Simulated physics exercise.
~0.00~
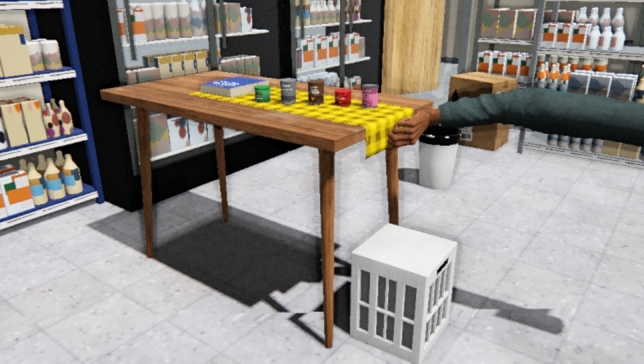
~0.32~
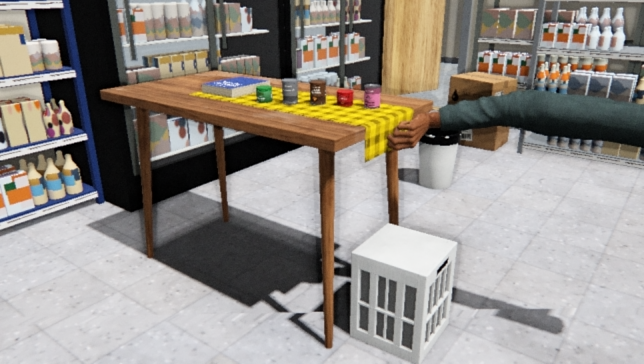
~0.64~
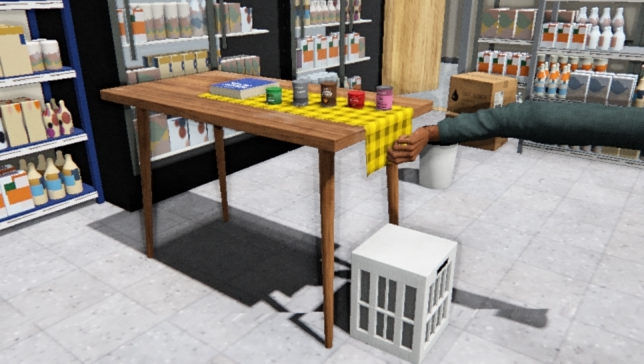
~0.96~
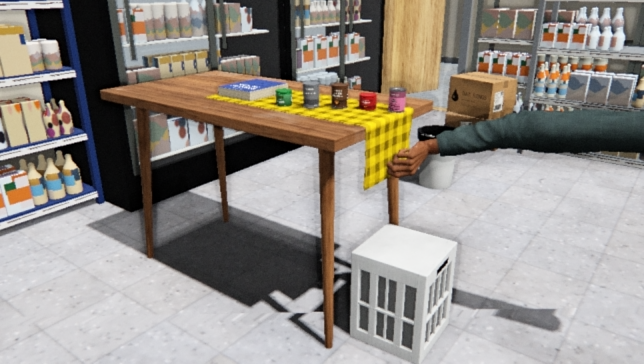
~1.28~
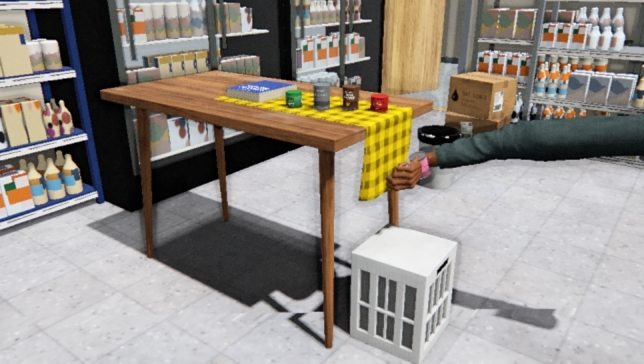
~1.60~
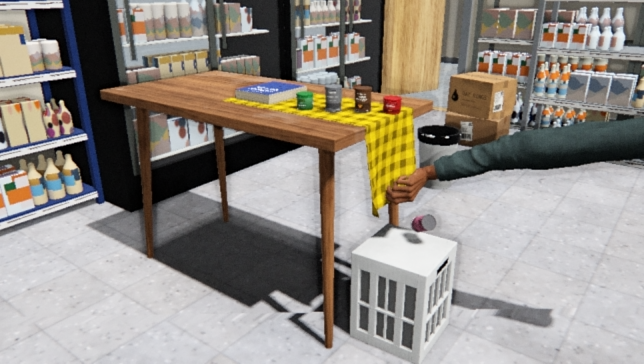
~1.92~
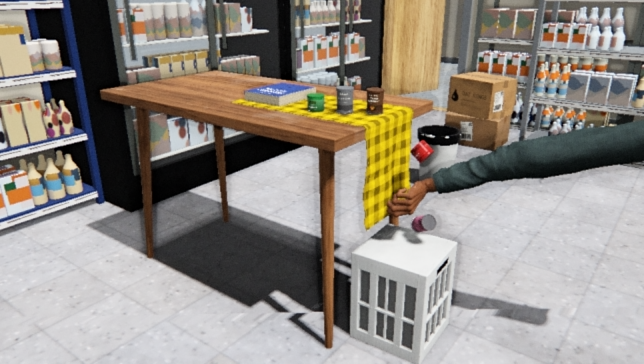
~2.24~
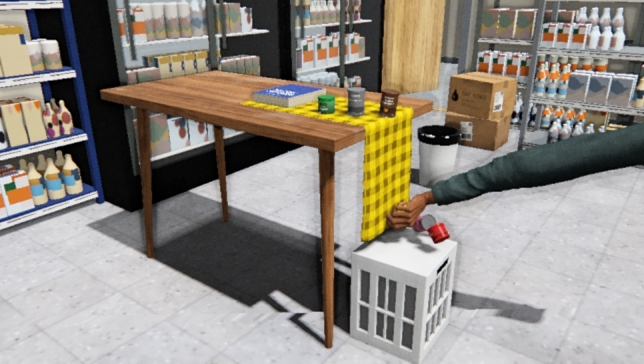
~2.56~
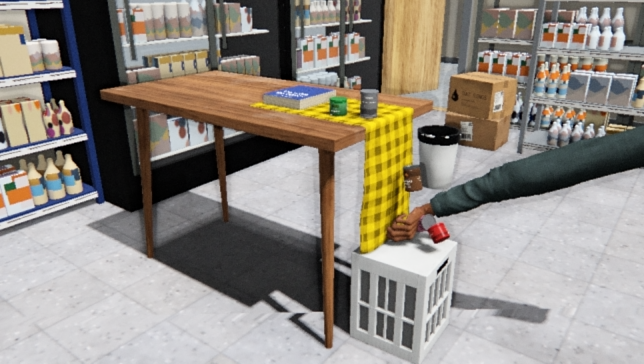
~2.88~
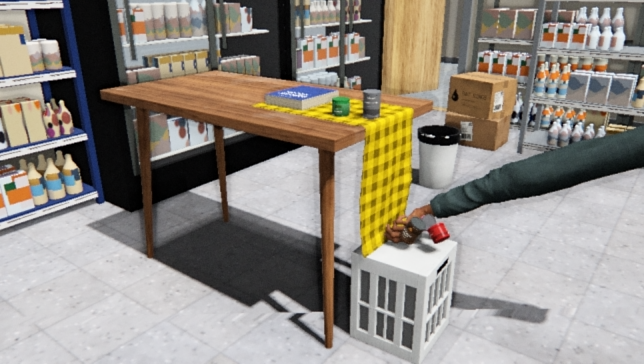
A yellow checked cloth runs along a brown wooden table in a shop, seen from a fixed, slightly raised view, with a white crate on the floor below its right end. A blue book and a row of green, grey, brown, red and pink containers stand on the cloth. A dark-sleeved arm reaches in from the right and slowly draws the hanging end down, carrying everything rightward. The pink can drops off the edge first, then the red pot, then the brown can. The cloth's end reaches the crate, the fallen items lie by the hand, and the book, green container and grey can remain on the table.
